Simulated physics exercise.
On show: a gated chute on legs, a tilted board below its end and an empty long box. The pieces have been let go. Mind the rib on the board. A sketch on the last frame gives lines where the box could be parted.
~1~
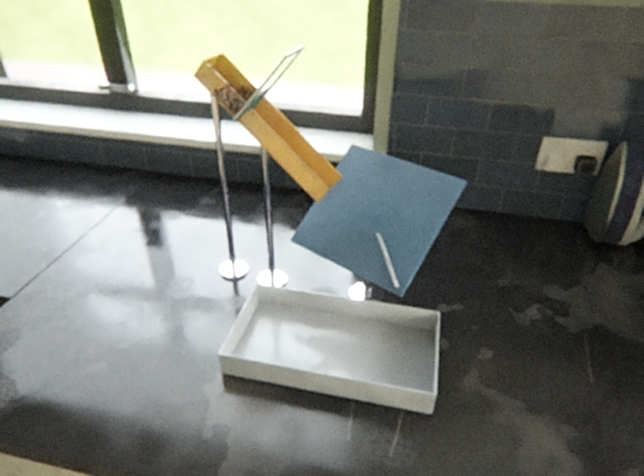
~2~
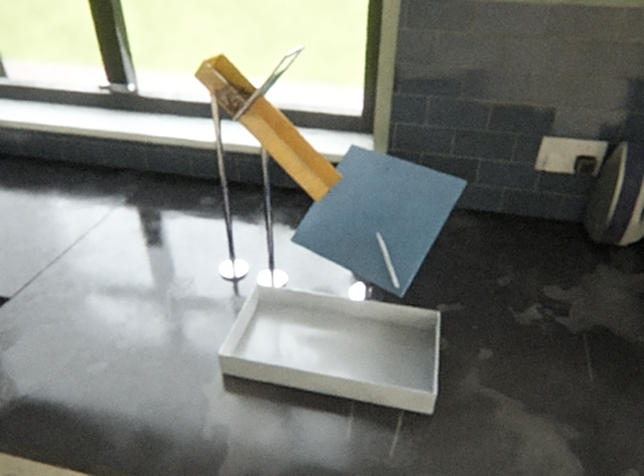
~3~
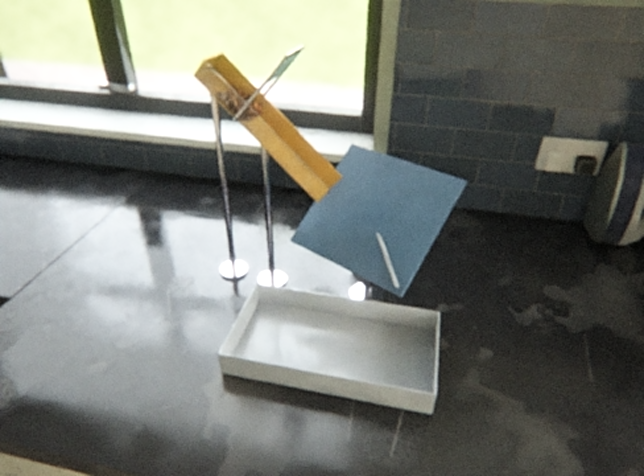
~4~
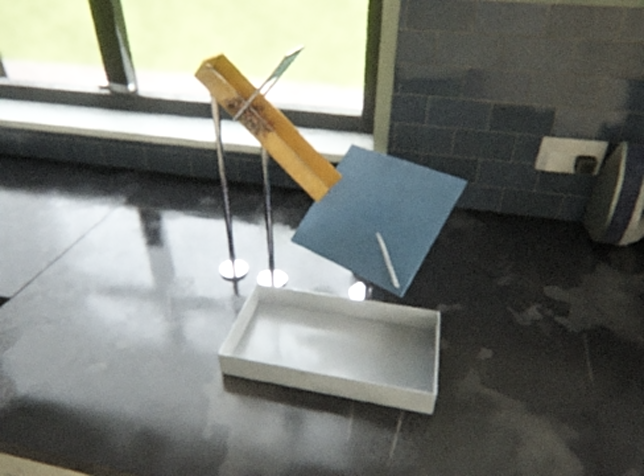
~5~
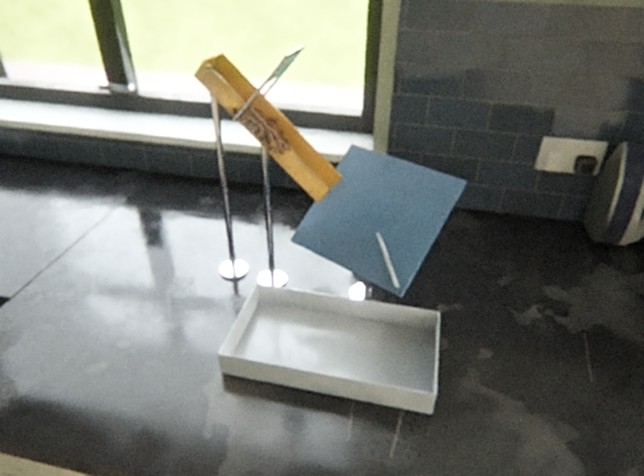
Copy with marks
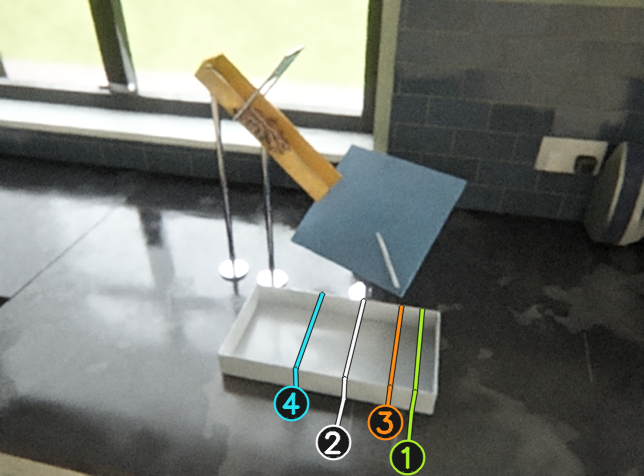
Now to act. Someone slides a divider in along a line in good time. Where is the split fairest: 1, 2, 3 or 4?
It is 2.
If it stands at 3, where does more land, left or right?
More lands on the left.
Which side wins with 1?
The left side.
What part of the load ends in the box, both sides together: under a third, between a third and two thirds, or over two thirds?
Over two thirds.
On the marked copy, line 1 crosses the front rim at (415, 390); line 2 crosses the front rim at (345, 377); line 3 crosses the front rim at (390, 386); line 4 crosses the front rim at (295, 368).
Choosing 1, of what is caught, all on the left of the divider, none on the right.
Choosing 2, of what is caught, about half on the left of the divider, about half on the right.
Choosing 3, of what is caught, most on the left of the divider, a small part on the right.
Choosing 4, of what is caught, a small part on the left of the divider, most on the right.
